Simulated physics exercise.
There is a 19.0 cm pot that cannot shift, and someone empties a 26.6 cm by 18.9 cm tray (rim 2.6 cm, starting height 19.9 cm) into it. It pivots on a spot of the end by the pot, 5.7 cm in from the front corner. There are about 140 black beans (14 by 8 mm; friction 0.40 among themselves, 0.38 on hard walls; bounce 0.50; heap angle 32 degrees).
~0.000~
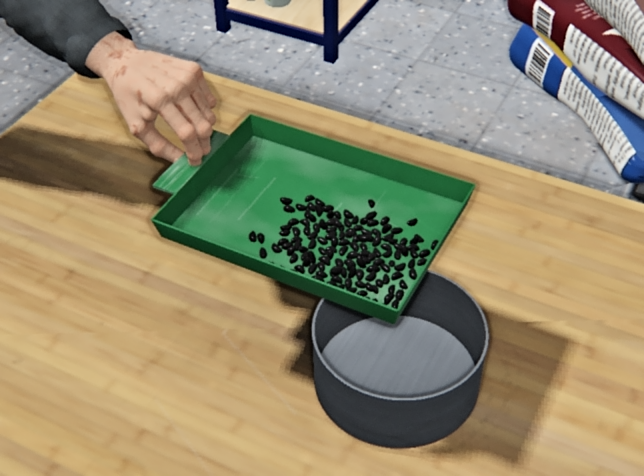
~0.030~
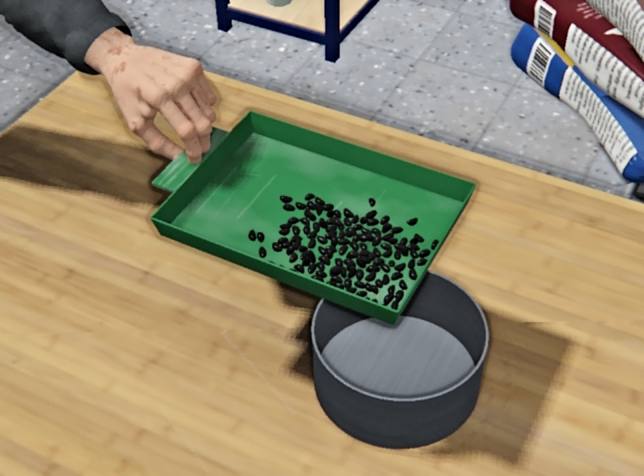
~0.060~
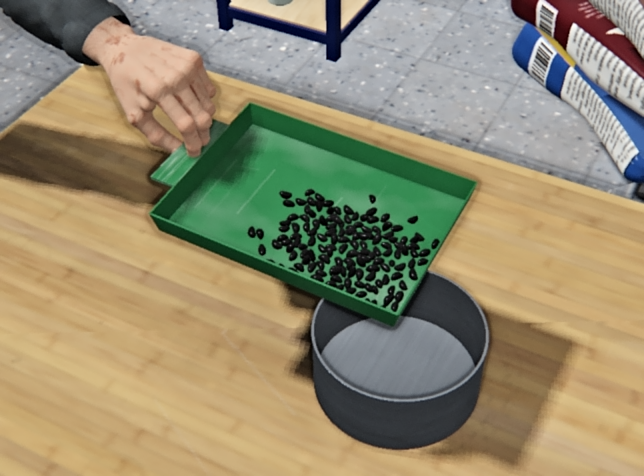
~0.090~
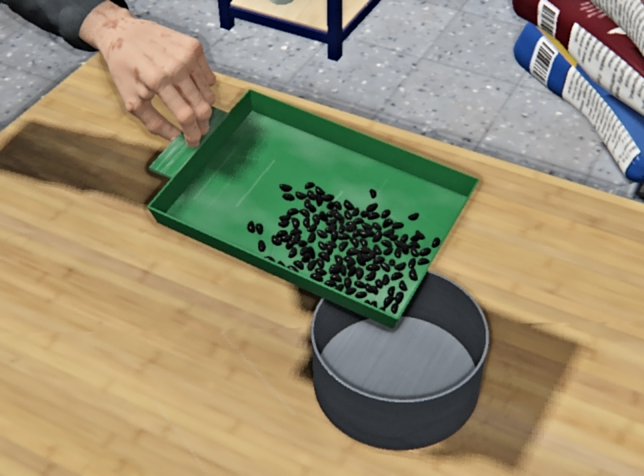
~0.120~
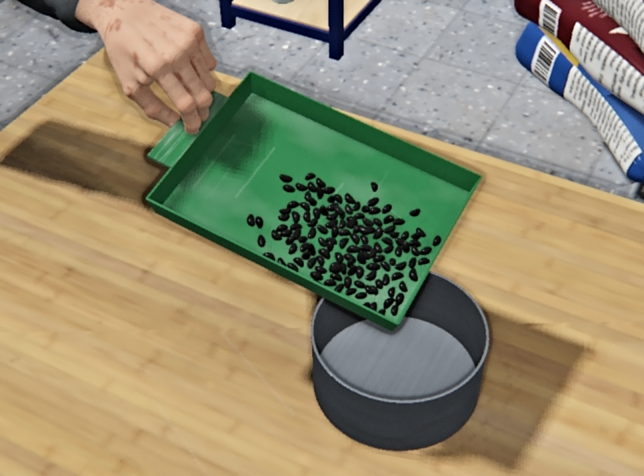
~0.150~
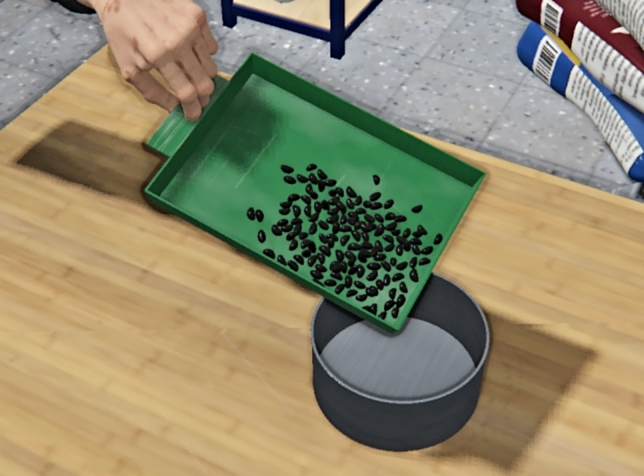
To begin with, a hand holds the left end of a green tray of small black beans, its right end above a dark grey pot on a wooden table. The hand then lifts that end, slowly at first and then faster, and the tray slopes toward the pot while the beans stay bunched near the lower end.
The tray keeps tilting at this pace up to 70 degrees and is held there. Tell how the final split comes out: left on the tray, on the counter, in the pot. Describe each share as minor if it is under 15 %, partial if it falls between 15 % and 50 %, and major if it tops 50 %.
Left on the tray - partial; counter - major; pot - minor.
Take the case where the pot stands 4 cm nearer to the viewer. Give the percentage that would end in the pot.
I'd say some 40 per cent would end up there.
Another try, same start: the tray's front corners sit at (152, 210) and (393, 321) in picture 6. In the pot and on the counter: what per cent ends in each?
Final per cent - pot 0, counter 40.
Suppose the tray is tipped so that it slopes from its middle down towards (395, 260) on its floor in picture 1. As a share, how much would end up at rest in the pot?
Estimate: Near 5 per cent.
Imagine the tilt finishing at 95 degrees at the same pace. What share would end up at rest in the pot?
Result: Close to 15 %.
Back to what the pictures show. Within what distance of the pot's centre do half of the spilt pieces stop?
I'd say close to 22 centimetres.
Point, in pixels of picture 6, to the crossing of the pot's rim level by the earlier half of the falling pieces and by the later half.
Near (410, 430) at first, near (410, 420) afterwards.
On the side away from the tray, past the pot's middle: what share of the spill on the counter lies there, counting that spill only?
Around 90 in a hundred.
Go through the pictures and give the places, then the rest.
The first picture shows tray tilt 0 degrees, front corners at (158, 218) and (395, 305); middle of the pieces at (343, 251); pot at (400, 328).
The second picture shows tray tilt 1 degrees, front corners at (158, 216) and (395, 306); middle of the pieces at (343, 250).
The third picture shows tray tilt 3 degrees, front corners at (157, 212) and (395, 309), lowest corner right front; middle of the pieces at (343, 249).
The fourth picture shows tray tilt 7 degrees, front corners at (155, 205) and (395, 312), lowest corner right front; middle of the pieces at (343, 246).
The fifth picture shows tray tilt 13 degrees, front corners at (154, 197) and (396, 317), lowest corner right front; middle of the pieces at (343, 243).
The sixth picture shows tray tilt 19 degrees, front corners at (153, 189) and (396, 322), lowest corner right front; middle of the pieces at (344, 240); pot at (400, 330). Its pace works out near 210 degrees a second.
Then, at 0.28 s, tilt 47 degrees; the tray holds 100 %, the pot 0 %.
After 0.37 s, tilt 64 degrees; the tray holds 100 %, the pot 0 %.
After 0.60 s, tilt 70 degrees; the tray holds 70 %, the pot 0 %.
In the end, at 2.4 s, tray 35 %, counter 65 %, pot 0 %.
